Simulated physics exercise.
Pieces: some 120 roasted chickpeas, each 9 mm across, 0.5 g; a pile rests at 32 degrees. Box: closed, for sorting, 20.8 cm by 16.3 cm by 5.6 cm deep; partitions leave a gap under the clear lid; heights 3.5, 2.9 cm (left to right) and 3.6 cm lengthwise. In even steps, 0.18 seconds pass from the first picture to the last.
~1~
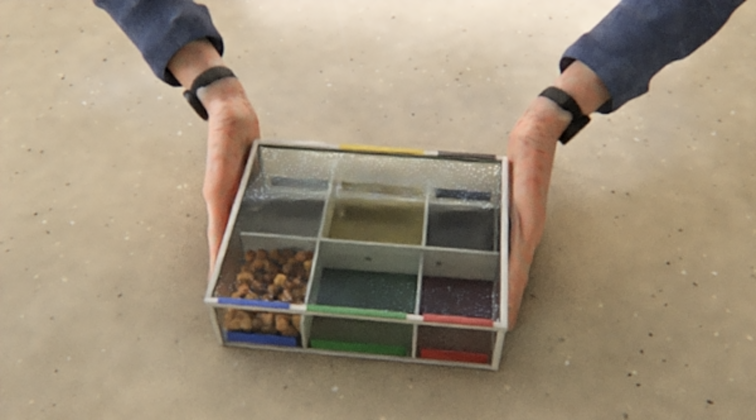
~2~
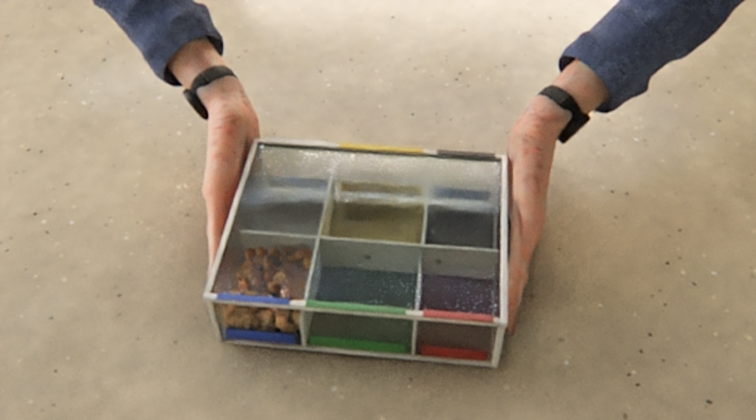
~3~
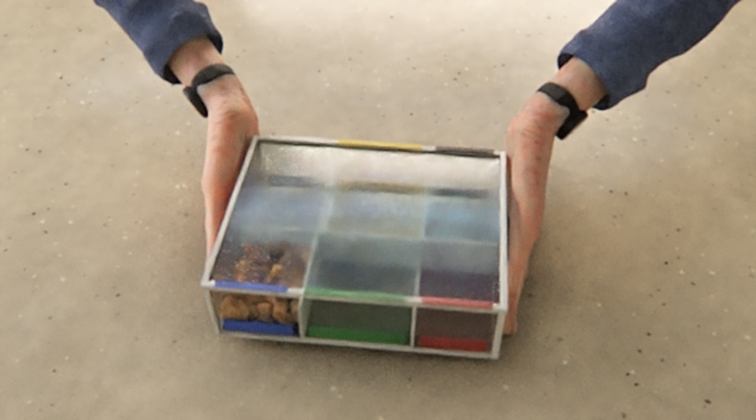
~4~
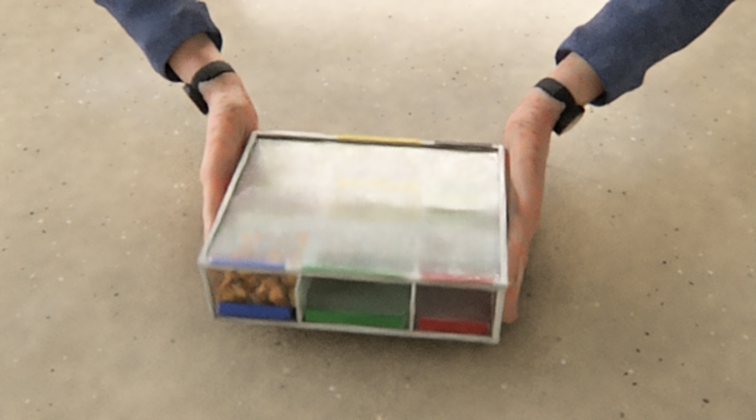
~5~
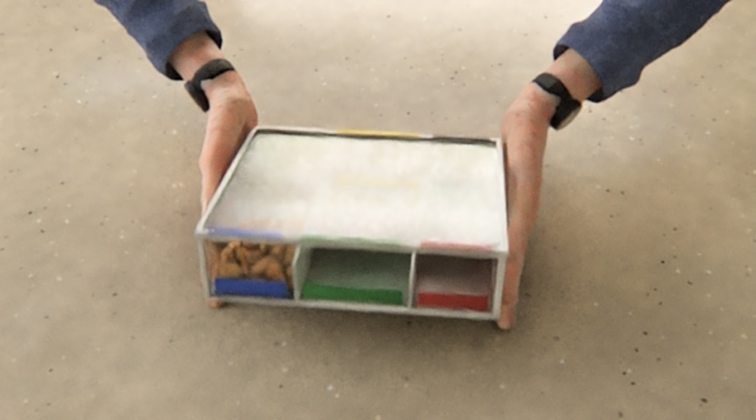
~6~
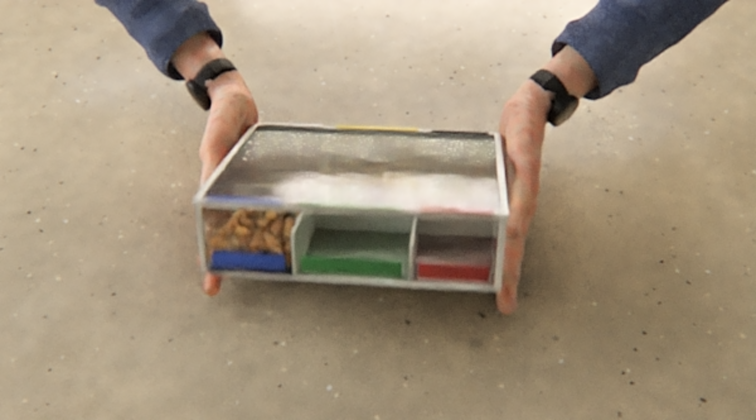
Over a speckled stone surface, two hands tilting a clear-lidded divided box, its front rising, brown pieces staying in the blue-marked compartment.
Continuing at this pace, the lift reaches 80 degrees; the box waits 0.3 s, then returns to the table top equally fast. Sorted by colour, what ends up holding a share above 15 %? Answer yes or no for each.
Red compartment: No, blue compartment: Yes, green compartment: No, yellow compartment: No, white compartment: Yes, black compartment: No.
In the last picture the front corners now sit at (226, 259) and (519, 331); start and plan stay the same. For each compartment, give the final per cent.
Each compartment ends with, in per cent, red 30, blue 65, green 5, yellow 0, white 0 and black 0.
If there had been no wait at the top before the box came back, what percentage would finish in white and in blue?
Then white keeps 45% and blue keeps 55%.
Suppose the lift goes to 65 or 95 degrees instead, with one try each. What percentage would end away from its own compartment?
20 and 55 %.
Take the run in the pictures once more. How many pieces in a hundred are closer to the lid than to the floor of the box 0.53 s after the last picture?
Estimate: Near 40 per cent.
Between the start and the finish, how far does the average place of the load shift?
About 5.5 cm.
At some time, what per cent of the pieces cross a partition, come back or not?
40 per cent, give or take.
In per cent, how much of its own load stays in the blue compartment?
Around 60 percent stays put.
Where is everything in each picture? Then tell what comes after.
The first picture shows box tilt 0 degrees, front corners at (211, 300) and (501, 324); blue 100 %.
The second picture shows box tilt 1 degrees, front corners at (210, 296) and (501, 320).
The third picture shows box tilt 4 degrees, front corners at (208, 284) and (501, 307), lowest corner left back.
The fourth picture shows box tilt 10 degrees, front corners at (204, 262) and (501, 283), lowest corner left back.
The fifth picture shows box tilt 17 degrees, front corners at (202, 232) and (501, 251), lowest corner left back.
The sixth picture shows box tilt 24 degrees, front corners at (200, 201) and (502, 216), lowest corner left back; blue 100 %.
Then, 0.53 s after the last picture, tilt 80 degrees; blue 65 %, white 35 %.
Then, 0.89 s after the last picture, tilt 45 degrees; blue 60 %, white 40 %.
Then, 1.33 s after the last picture, tilt 0 degrees; blue 60 %, white 40 %.
In the end, red 0 %, blue 60 %, green 0 %, yellow 0 %, white 40 %, black 0 %.
